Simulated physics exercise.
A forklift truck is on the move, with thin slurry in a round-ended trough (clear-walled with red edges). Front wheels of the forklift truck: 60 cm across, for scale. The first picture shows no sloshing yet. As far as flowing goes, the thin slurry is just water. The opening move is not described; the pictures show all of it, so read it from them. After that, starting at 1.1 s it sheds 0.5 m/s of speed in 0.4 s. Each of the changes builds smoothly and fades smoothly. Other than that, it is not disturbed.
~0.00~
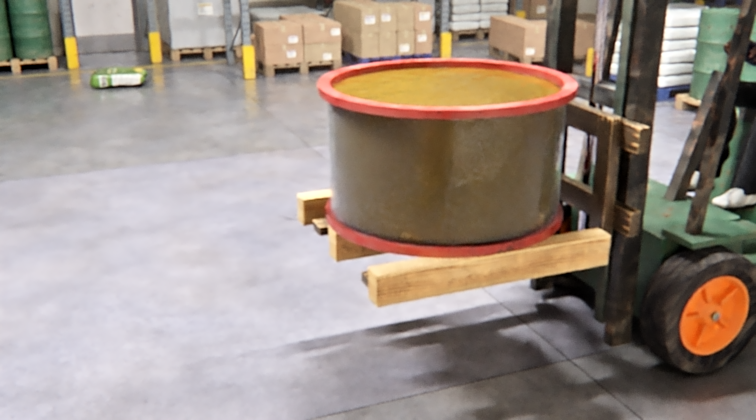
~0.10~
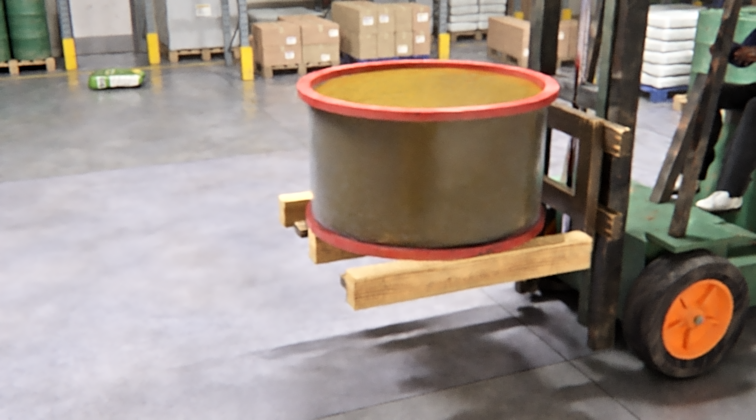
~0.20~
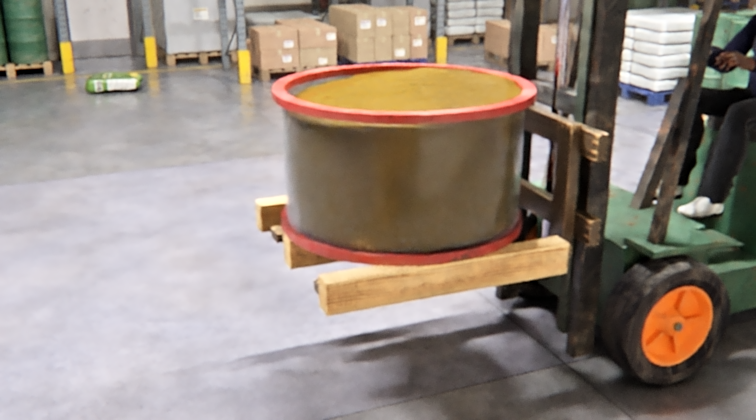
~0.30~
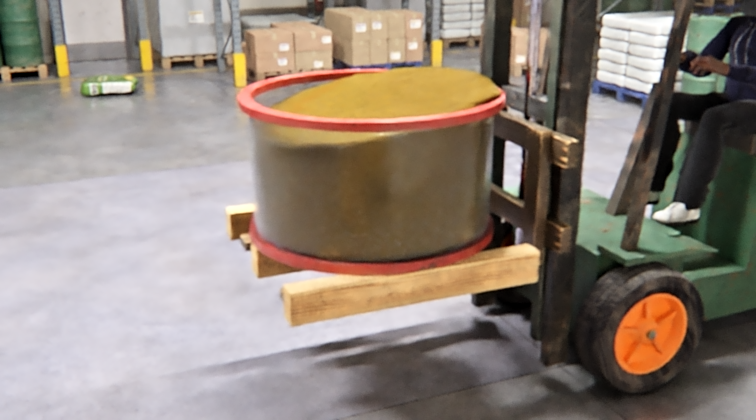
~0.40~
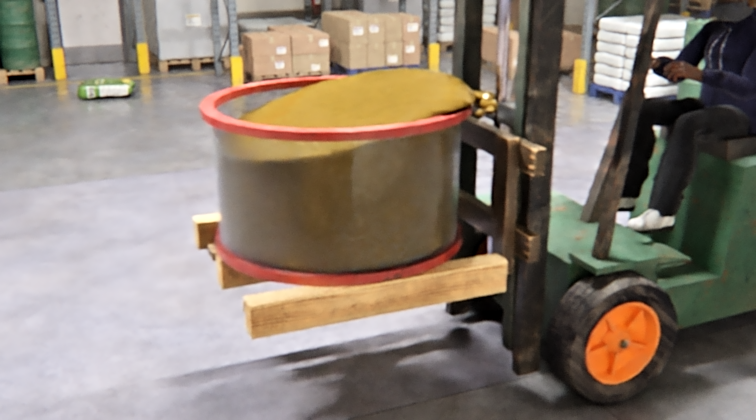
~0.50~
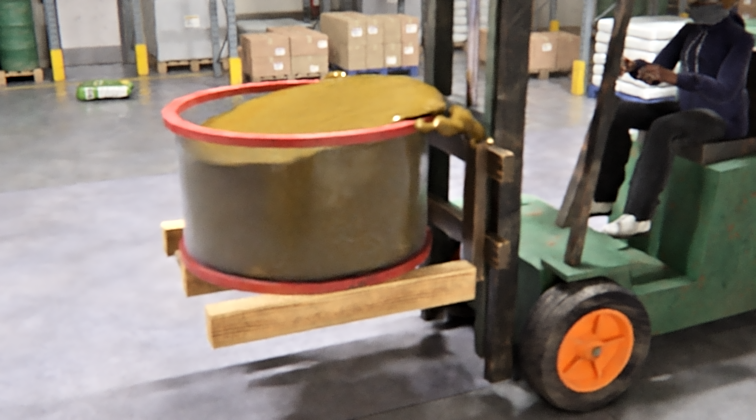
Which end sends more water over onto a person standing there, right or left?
Watch it, more will pour over on the right in this view.
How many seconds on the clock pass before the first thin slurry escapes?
0.6 s.
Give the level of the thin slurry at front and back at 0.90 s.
Approx. 60 cm front, approx. 46 cm back.
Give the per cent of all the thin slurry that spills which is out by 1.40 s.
Near 90 in a hundred.
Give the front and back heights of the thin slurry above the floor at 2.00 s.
Height at the front is 50 cm; height at the back is 52 cm.
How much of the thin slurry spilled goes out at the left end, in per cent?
Share: Around 20%.
Then, 0.90 s in, it stands 46 cm high behind and 60 cm in front; 2 per cent has gone over the right end.
Then, 1.40 s in, it stands 50 cm high behind and 54 cm in front; 3 per cent has gone over the right end, a little elsewhere.
Then, 2.00 s in, it stands 52 cm high behind and 49 cm in front; 3 per cent has gone mostly over the right end, some over the left end.
Then, 4.49 s in, 3 per cent has gone mostly over the right end, some over the left end; the left end has passed 1 per cent and the right end 2.
